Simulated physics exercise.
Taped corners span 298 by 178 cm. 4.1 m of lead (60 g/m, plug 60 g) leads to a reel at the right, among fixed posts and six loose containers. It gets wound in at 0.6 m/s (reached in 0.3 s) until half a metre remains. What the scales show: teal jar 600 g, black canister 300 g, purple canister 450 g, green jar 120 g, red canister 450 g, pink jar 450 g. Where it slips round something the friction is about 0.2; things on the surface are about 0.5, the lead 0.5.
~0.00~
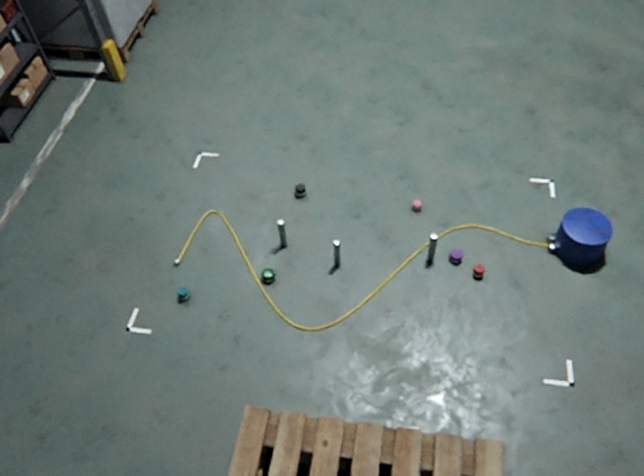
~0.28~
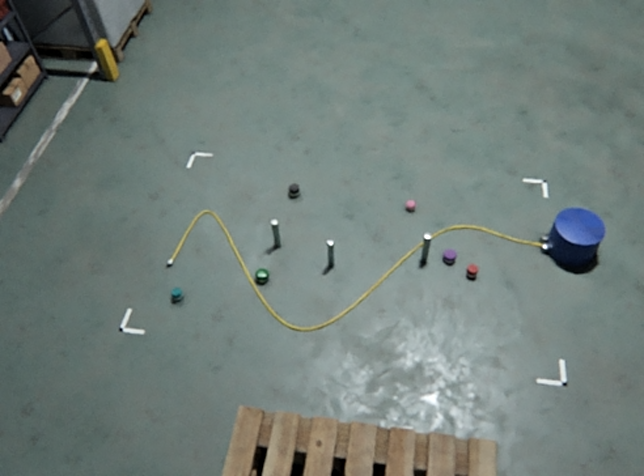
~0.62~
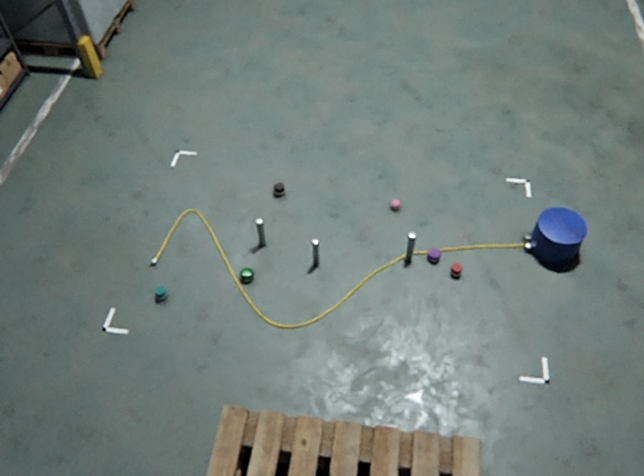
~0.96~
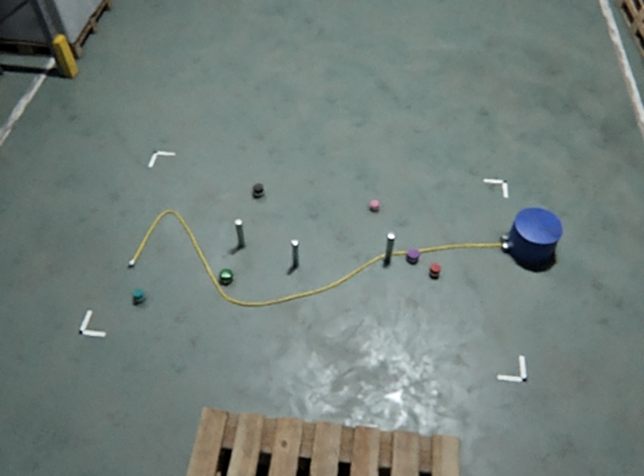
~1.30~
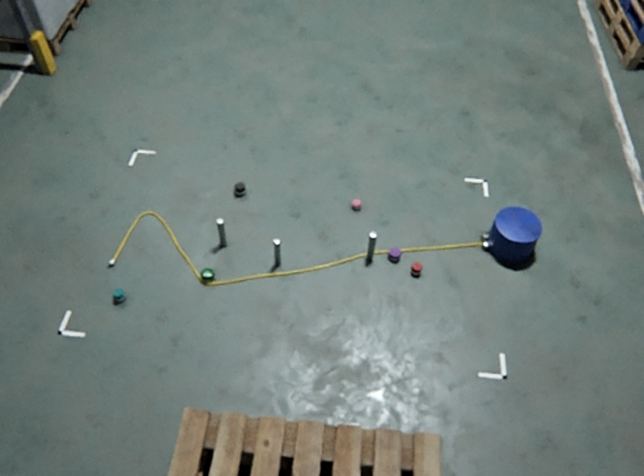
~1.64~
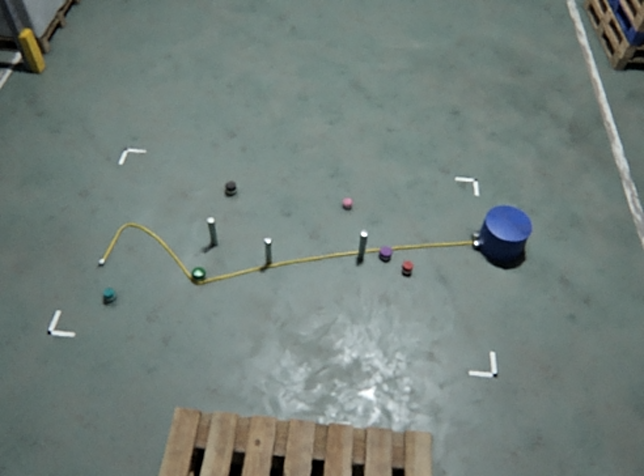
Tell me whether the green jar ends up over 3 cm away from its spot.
It does not.
At 2.9 s, plug at (138, 272); nothing else has moved.
At 4.1 s, plug at (241, 277); nothing else has moved.
At 5.4 s, plug at (340, 256); nothing else has moved.
At 6.6 s, plug at (417, 243); nothing else has moved.
At 7.4 s, plug at (417, 243); green jar 1 cm off its start at (199, 271).
